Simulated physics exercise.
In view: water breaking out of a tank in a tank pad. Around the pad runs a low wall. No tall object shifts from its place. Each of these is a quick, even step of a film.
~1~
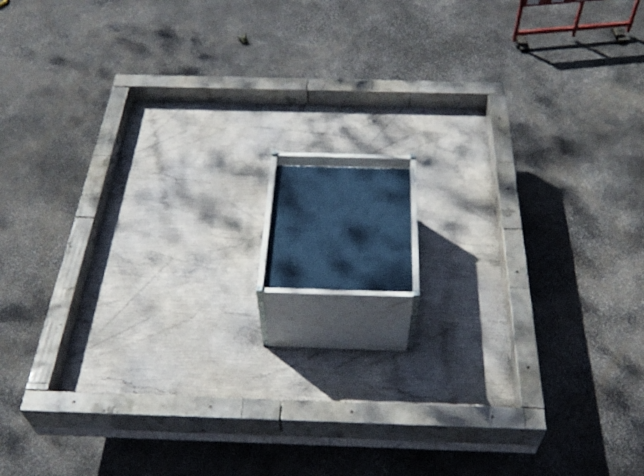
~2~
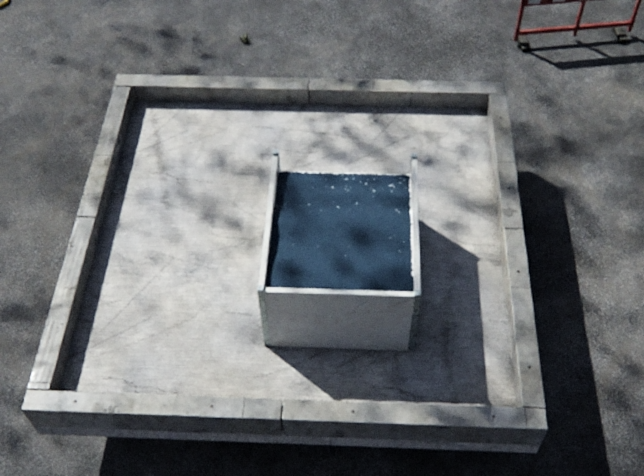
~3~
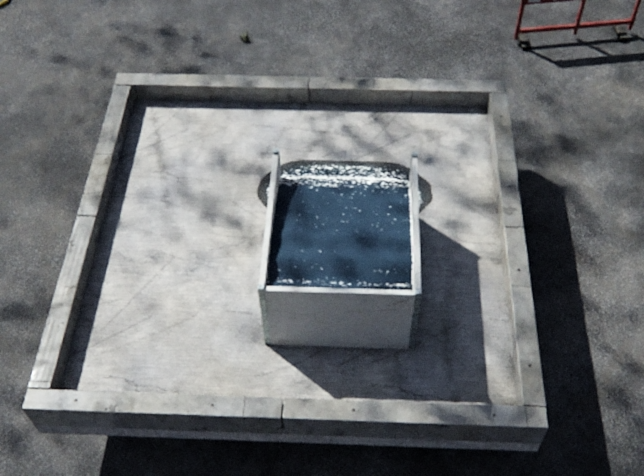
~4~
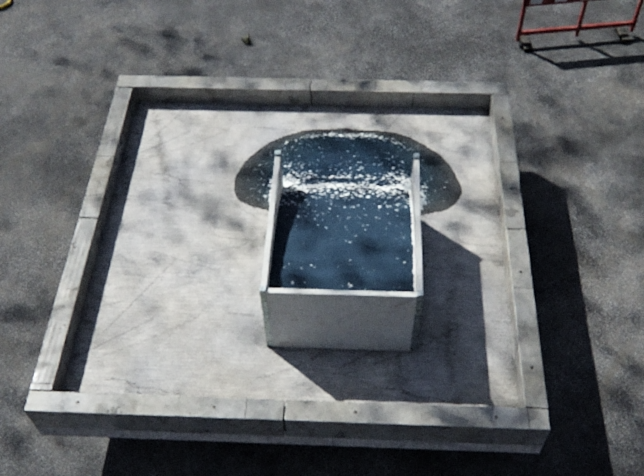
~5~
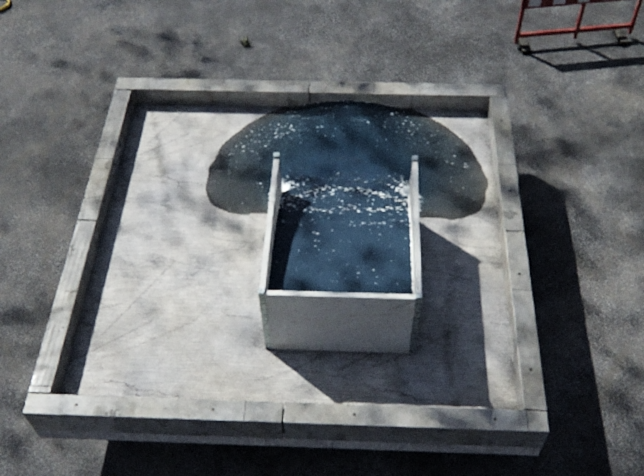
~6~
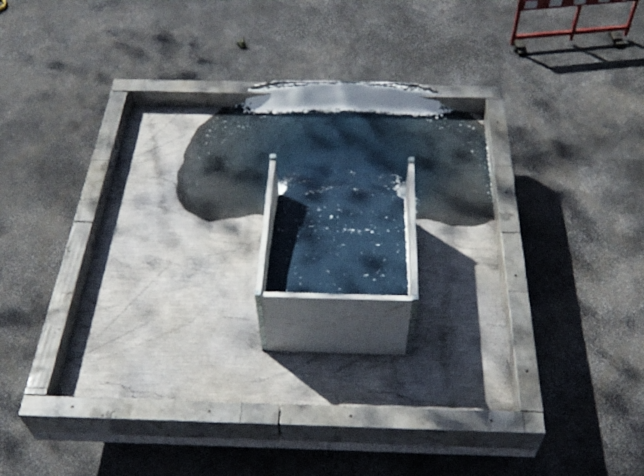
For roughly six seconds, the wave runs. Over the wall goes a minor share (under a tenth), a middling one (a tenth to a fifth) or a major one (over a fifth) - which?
A major share.
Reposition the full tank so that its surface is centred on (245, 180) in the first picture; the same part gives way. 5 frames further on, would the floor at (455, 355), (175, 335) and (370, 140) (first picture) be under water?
Untouched, untouched, submerged.
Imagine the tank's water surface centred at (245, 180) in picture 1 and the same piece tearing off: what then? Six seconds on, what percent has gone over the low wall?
Around 32 %.
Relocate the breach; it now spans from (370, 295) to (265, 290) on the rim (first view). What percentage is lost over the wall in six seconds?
Estimate: 30 %.
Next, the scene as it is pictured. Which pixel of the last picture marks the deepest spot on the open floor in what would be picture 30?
Somewhere around (513, 422).
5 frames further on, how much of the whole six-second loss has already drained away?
Around 25 per cent.
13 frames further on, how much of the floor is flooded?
Around 55 percent.
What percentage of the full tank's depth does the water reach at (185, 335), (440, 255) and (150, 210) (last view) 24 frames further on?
At the three places, in the order asked: Around 4, 8 and 10 per cent.
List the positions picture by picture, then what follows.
The first frame shows the tank at (341, 224) is whole and still.
In the second frame, the front is at a hidden place, out from the gap on the tank's far side.
In the third frame, water pours out on the tank's far side and has run to a hidden place.
In the fourth frame, the front is at (269, 149), out from the gap on the tank's far side.
In the fifth frame, water pours out on the tank's far side and has run to (294, 108).
In the sixth frame, the front is at (231, 108), out from the gap on the tank's far side.
A moment on, water covers 40 % of the floor; the low wall has let 2 % over.
Next, water covers 40 % of the floor; the low wall has let 6 % over.
Then, water covers 55 % of the floor; the low wall has let 20 % over.
Later, water covers 75 % of the floor; the low wall has let 23 % over.
In the end, water covers 80 % of the floor; the low wall has let 23 % over.
